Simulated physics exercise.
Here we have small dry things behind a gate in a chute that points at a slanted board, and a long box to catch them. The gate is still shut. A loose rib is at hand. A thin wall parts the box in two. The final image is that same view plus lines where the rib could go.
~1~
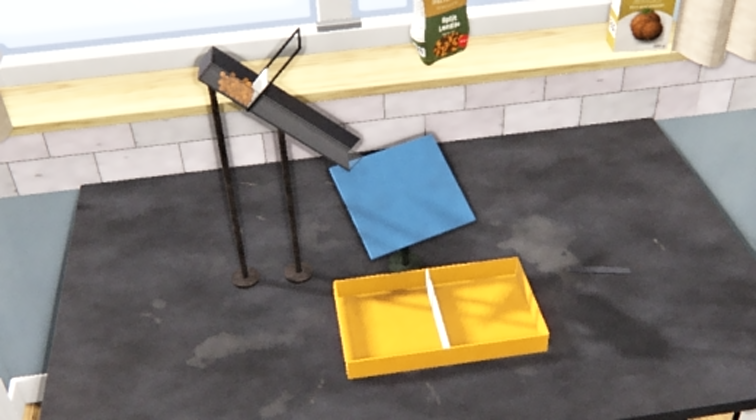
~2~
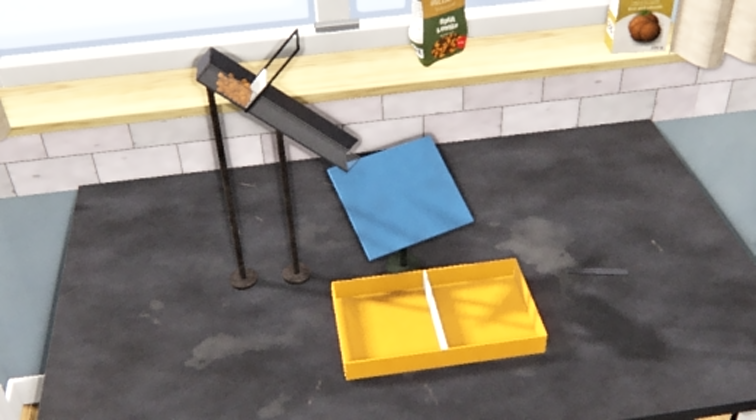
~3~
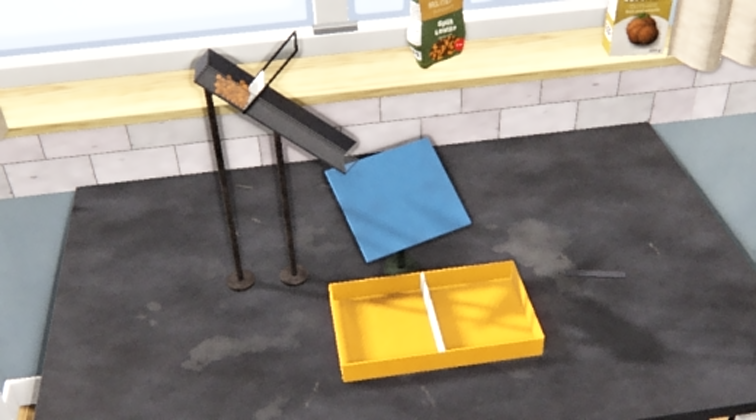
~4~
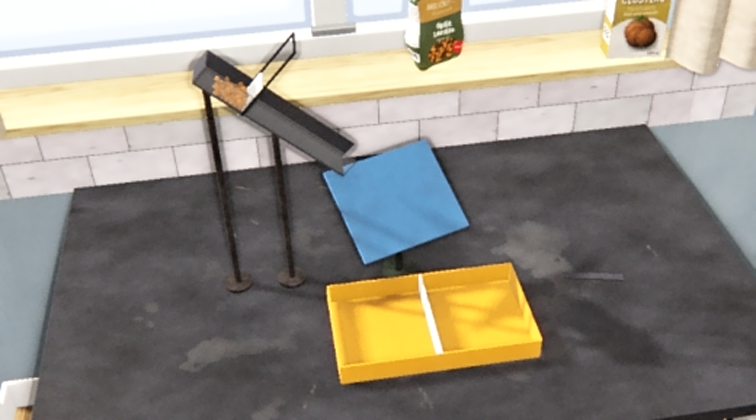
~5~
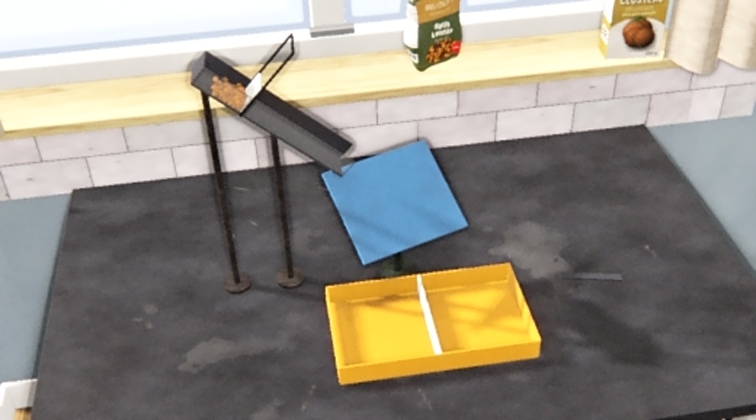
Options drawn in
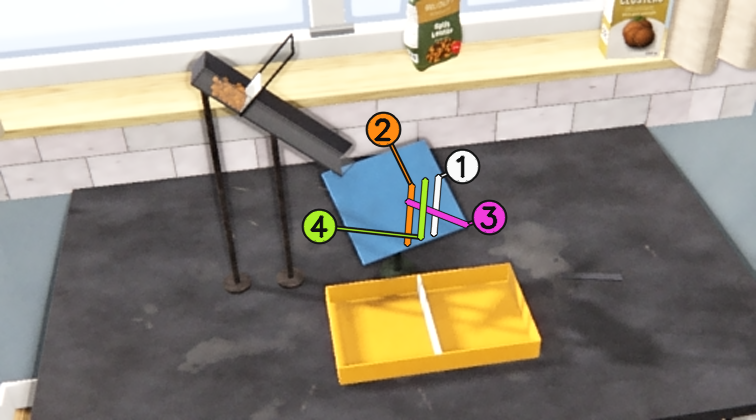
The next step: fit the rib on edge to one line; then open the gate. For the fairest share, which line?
I would pick line 4.
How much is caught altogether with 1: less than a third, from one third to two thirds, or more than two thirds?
It is more than two thirds.
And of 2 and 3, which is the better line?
Line 2.
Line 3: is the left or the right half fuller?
Right.
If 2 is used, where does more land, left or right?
More lands on the left.
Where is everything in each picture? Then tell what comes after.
In the first frame, load behind the gate near (242, 89), roasted chickpeas; lip of the chute near (348, 162), sloping fairly steeply.
In the second frame, middle of the board near (401, 195), tilted fairly steeply; middle of its low edge near (423, 240); of its high edge near (380, 152).
In the third frame, front corners of the box near (343, 365) and (543, 338); front end of its middle wall near (444, 351); gate still shut near (261, 82).
In the fourth frame, middle of the load near (237, 93); lip near (342, 167).
In the fifth frame, middle of the load near (235, 94); lip near (341, 168).
On the marked copy, line 1 from (438, 177) to (433, 233); line 2 from (411, 186) to (407, 243); line 3 from (408, 201) to (466, 224); line 4 from (425, 180) to (420, 237).
With 1, of what is caught, a small share in the left half, all but a few in the right.
With 2, of what is caught, the bulk in the left half, close to a quarter in the right.
With 3, of what is caught, only a few in the left half, all but a few in the right.
With 4, of what is caught, close to two thirds in the left half, close to a third in the right.
